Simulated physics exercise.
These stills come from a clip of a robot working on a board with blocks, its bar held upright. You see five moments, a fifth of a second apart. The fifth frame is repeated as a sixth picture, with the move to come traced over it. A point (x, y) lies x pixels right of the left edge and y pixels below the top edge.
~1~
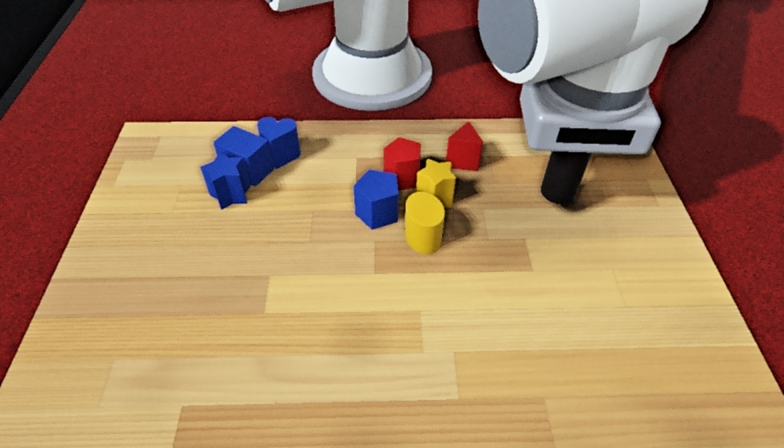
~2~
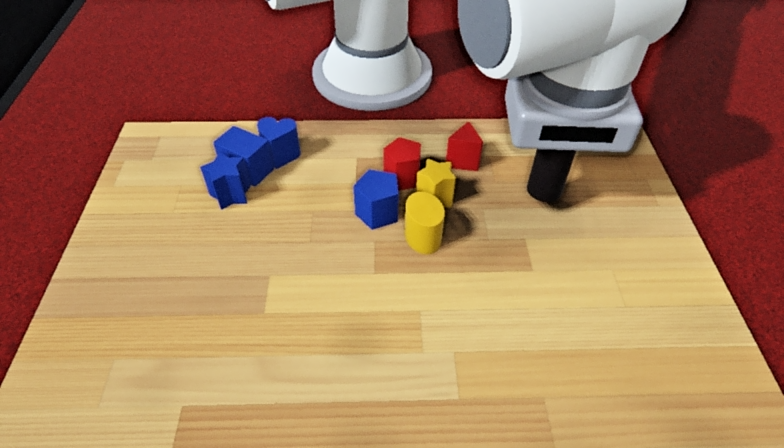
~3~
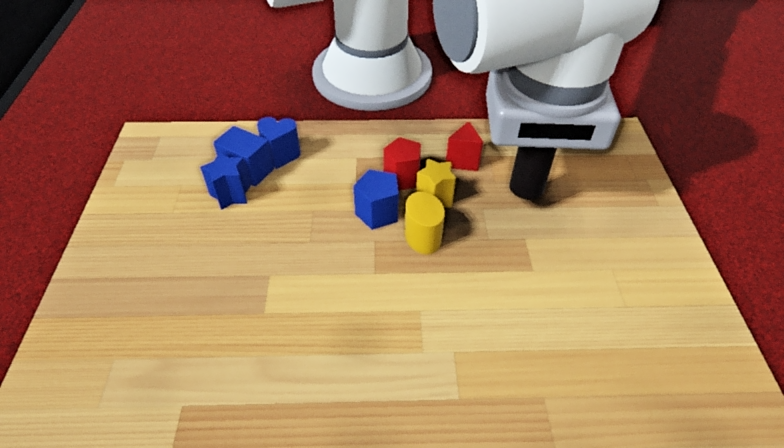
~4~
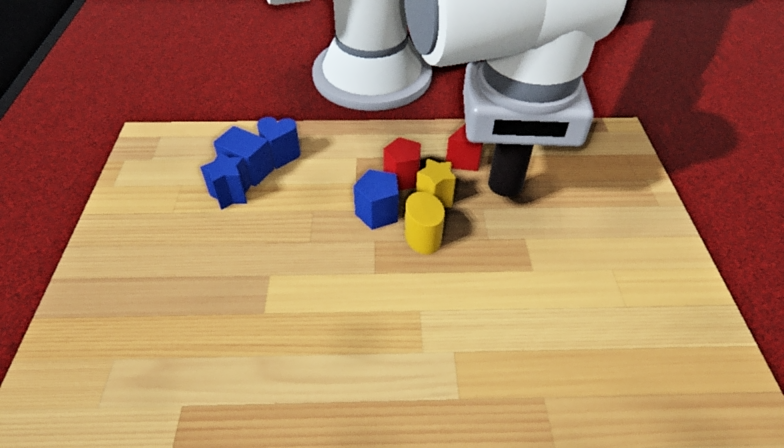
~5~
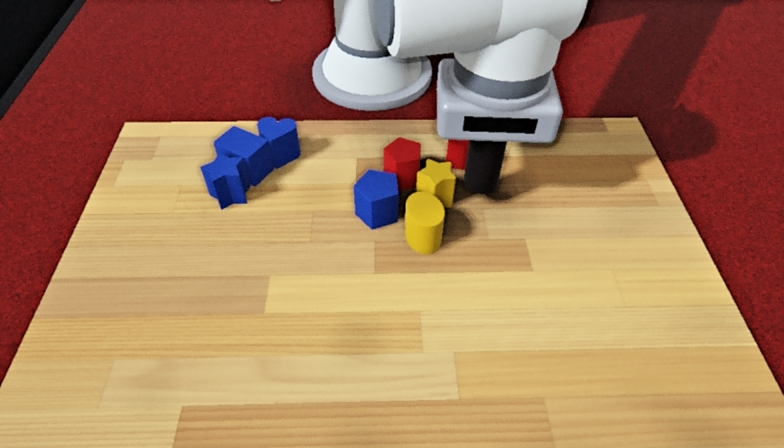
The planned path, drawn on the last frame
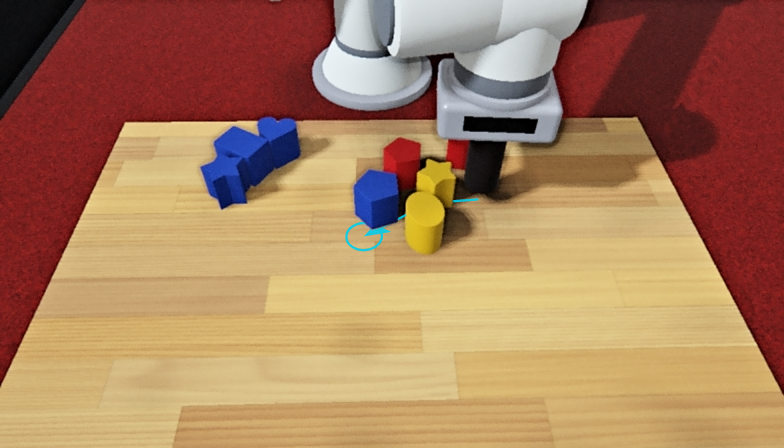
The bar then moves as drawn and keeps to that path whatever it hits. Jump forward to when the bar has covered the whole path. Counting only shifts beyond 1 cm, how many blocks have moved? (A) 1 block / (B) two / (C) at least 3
The answer is C.
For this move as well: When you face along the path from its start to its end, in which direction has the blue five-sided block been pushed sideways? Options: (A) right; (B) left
(A)
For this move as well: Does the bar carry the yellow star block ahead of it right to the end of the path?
Final answer: No.
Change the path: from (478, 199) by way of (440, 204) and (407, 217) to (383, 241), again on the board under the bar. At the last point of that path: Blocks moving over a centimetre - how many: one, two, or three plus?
My guess is at least three.
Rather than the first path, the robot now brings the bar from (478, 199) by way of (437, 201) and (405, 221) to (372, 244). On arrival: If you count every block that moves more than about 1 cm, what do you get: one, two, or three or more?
That makes 3 blocks or more.
The drawn path runs from (478, 199) via (418, 210), ending at (364, 236).
On the path given first. One third of the way, bar (438, 186); blue five-sided block (372, 185); yellow star block (407, 173), turned 15° clockwise.
Two thirds of the way, bar (401, 201); blue five-sided block (335, 191); red five-sided block (401, 148); yellow oval block (417, 216), turned 45° anticlockwise; yellow star block (371, 181), turned 25° clockwise.
At the end, bar (363, 219); blue five-sided block (302, 191); red five-sided block (401, 148); yellow oval block (414, 219), turned 60° anticlockwise; yellow star block (340, 191), turned 50° clockwise.
